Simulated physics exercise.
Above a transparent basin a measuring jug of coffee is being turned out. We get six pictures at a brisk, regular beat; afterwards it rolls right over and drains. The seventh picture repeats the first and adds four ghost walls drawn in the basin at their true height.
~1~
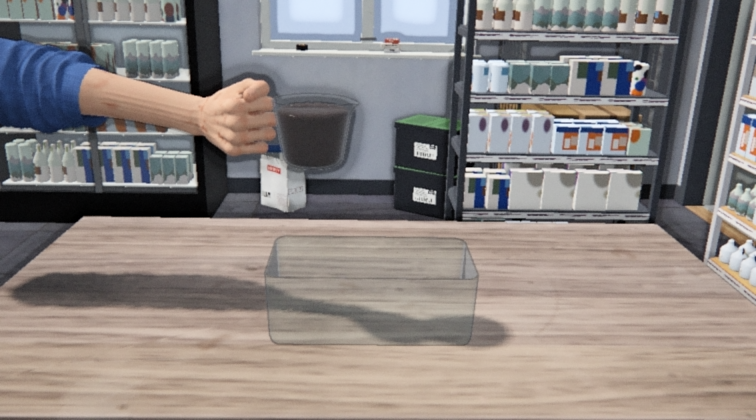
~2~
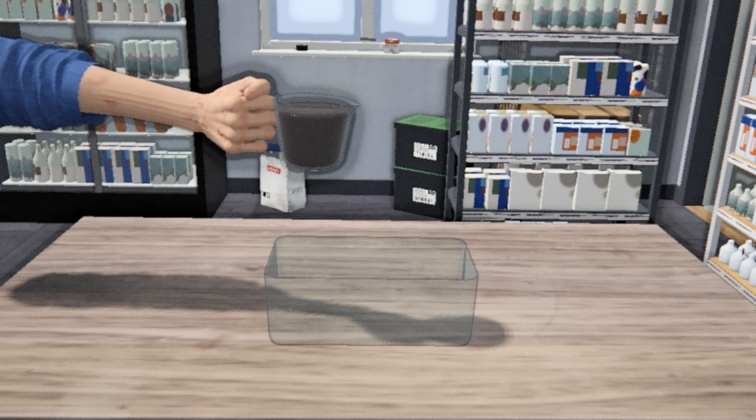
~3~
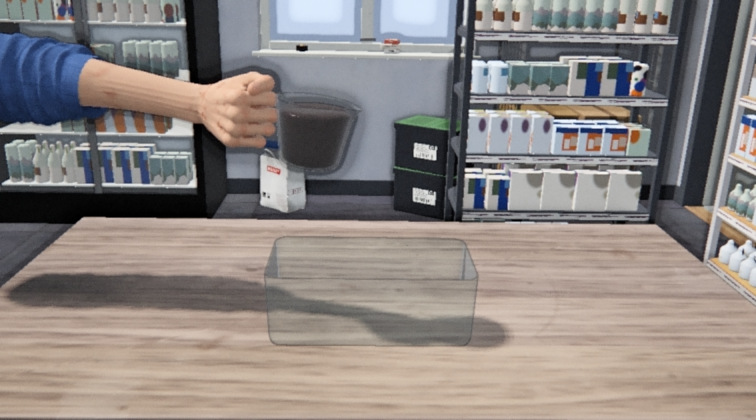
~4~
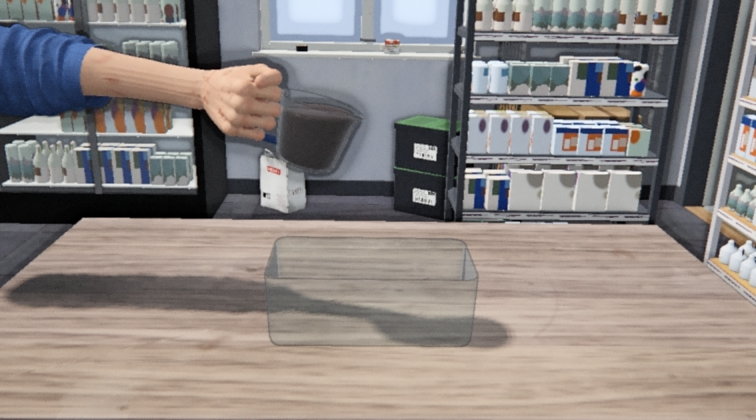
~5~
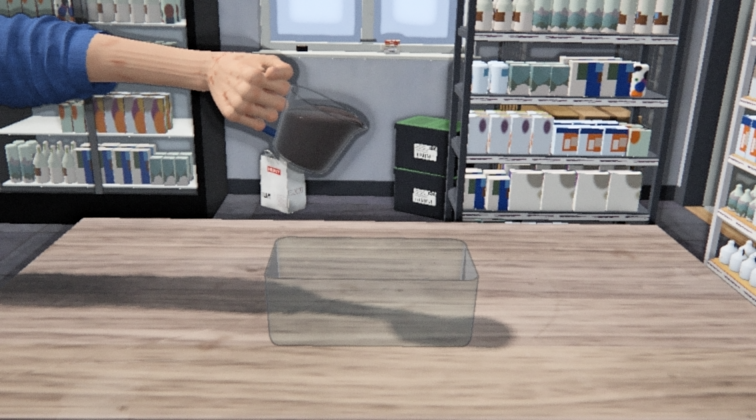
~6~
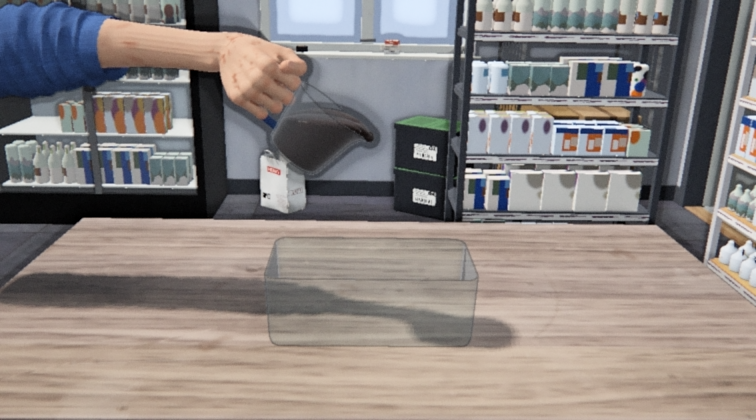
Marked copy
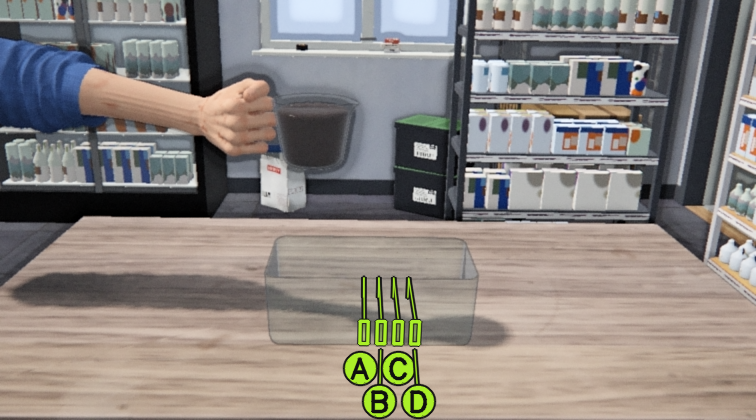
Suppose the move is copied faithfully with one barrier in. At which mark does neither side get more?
C works best here.
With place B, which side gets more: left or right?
The right one.
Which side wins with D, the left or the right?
More ends on the left.
In lime, A at (363, 349); B at (380, 349); C at (397, 349); D at (414, 350).
Choosing A, about 9 % ends left of the wall and 85 % right of it; 7 % is lost outside.
Choosing B, about 15 % ends left of the wall and 80 % right of it; 5 % is lost outside.
Choosing C, about 52 % ends left of the wall and 43 % right of it; 4 % is lost outside.
Choosing D, about 77 % ends left of the wall and 17 % right of it; 6 % is lost outside.
